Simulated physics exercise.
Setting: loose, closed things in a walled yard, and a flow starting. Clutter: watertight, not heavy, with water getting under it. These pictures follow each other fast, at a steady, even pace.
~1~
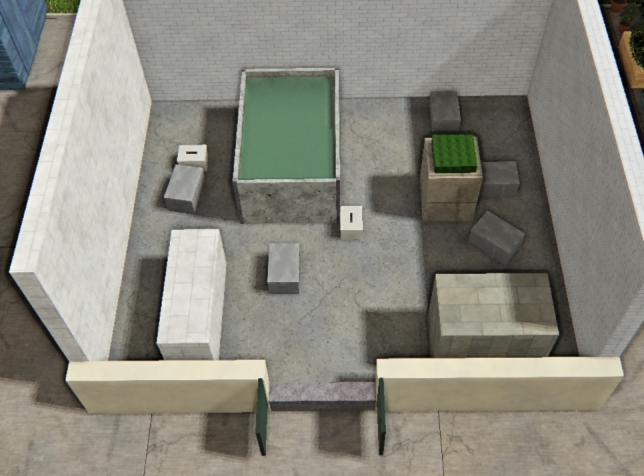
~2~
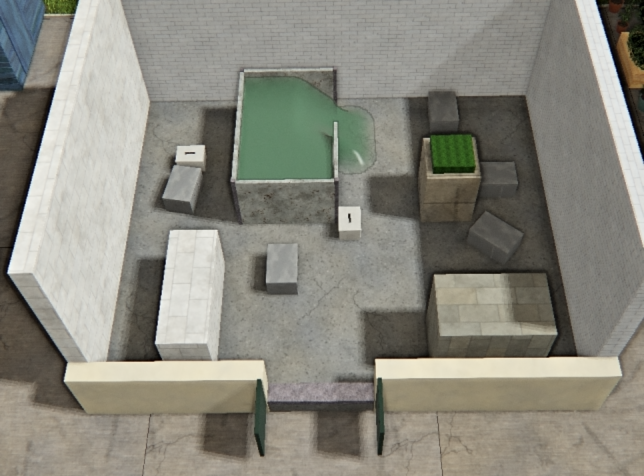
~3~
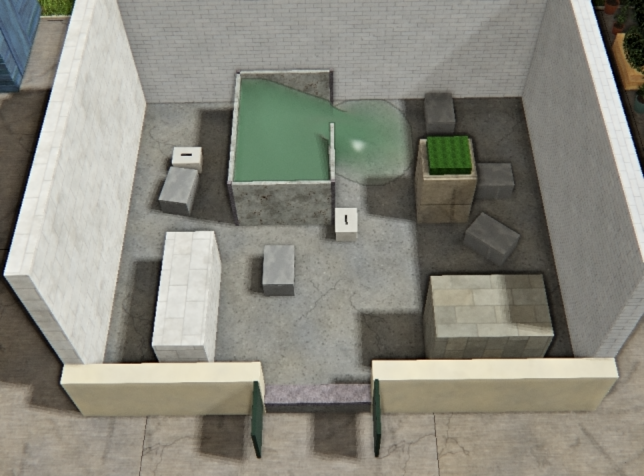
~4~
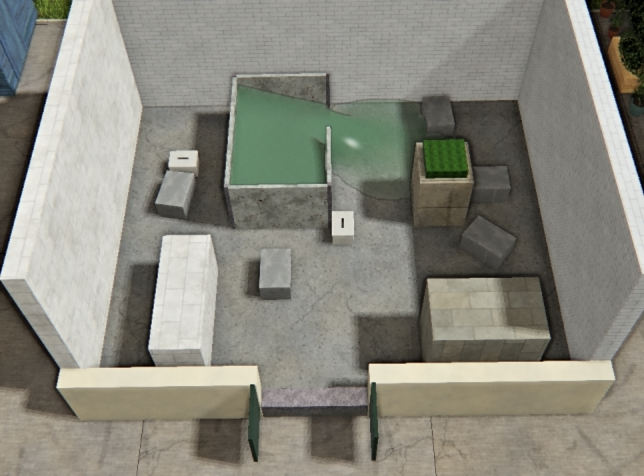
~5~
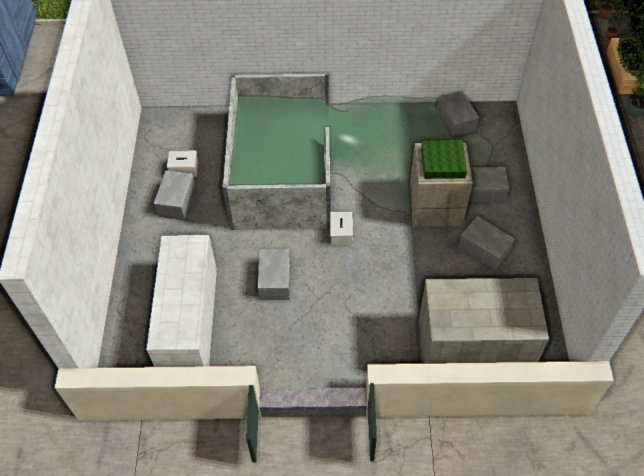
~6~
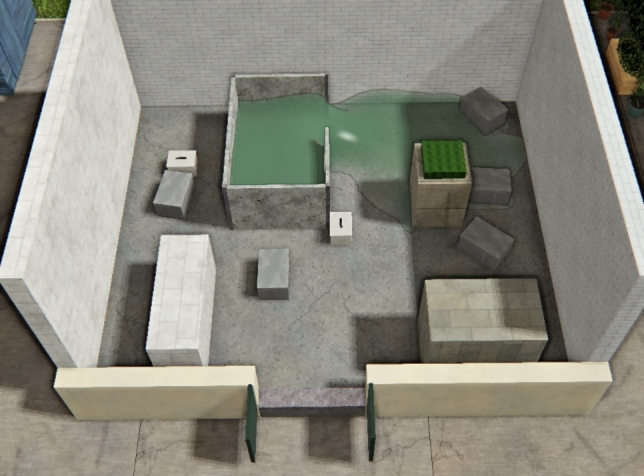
Green water poured out of the right side of a raised tank in a walled yard, spread across the floor around a grass-topped block, and pushed one gray crate near the back wall to the right.
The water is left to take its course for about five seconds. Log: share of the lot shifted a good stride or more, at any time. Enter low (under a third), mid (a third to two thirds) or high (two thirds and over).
Mid.
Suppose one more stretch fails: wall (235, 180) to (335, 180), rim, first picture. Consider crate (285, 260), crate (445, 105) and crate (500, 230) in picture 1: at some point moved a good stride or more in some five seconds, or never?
Lab note - in sequence: Travelled far enough; did not travel far; travelled far enough.
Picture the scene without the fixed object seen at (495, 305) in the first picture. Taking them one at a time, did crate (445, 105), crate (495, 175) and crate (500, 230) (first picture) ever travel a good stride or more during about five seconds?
No. 1 got relocated, no. 2 got relocated, no. 3 got relocated.
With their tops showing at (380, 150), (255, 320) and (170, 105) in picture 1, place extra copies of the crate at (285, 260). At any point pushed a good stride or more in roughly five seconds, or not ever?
Outcome per entry: Knocked aside / stays where it is / stays where it is.
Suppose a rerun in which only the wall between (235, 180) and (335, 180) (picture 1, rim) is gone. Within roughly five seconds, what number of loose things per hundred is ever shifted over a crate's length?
I'd say near 30 %.
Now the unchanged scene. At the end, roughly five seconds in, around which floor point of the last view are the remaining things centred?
I'd put it at roughly (292, 224).
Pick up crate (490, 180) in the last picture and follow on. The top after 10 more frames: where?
My guess is roughly (496, 236).
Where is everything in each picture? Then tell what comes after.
In the first frame, a crate at (446, 105) rests on the ground; a crate at (496, 173), on the bottom; 0 of 7 have shifted.
In the second frame, a crate at (444, 106), on the bottom; a crate at (495, 173), on the bottom; 0 of 7 have shifted.
In the third frame, a crate at (440, 107) rests on the ground; a crate at (491, 174), on the bottom; 0 of 7 have shifted.
In the fourth frame, a crate at (439, 110) rests on the ground, close to its start; a crate at (487, 177) rests on the ground; 0 of 7 have shifted.
In the fifth frame, a crate at (458, 107), on the bottom, a stride from its start; a crate at (486, 178), on the bottom; 1 of 7 have shifted.
In the sixth frame, a crate at (485, 103) rests on the ground, a stride from its start; a crate at (489, 179) rests on the ground, close to its start; 1 of 7 have shifted.
A moment on, 1 of 7 are well off their spots; 1 afloat.
Next, 2 of 7 are well off their spots; 2 afloat.
Later, 3 of 7 are well off their spots; 3 afloat.
In the end, 4 of 7 are well off their spots, and 4 have been at some point; 4 afloat.
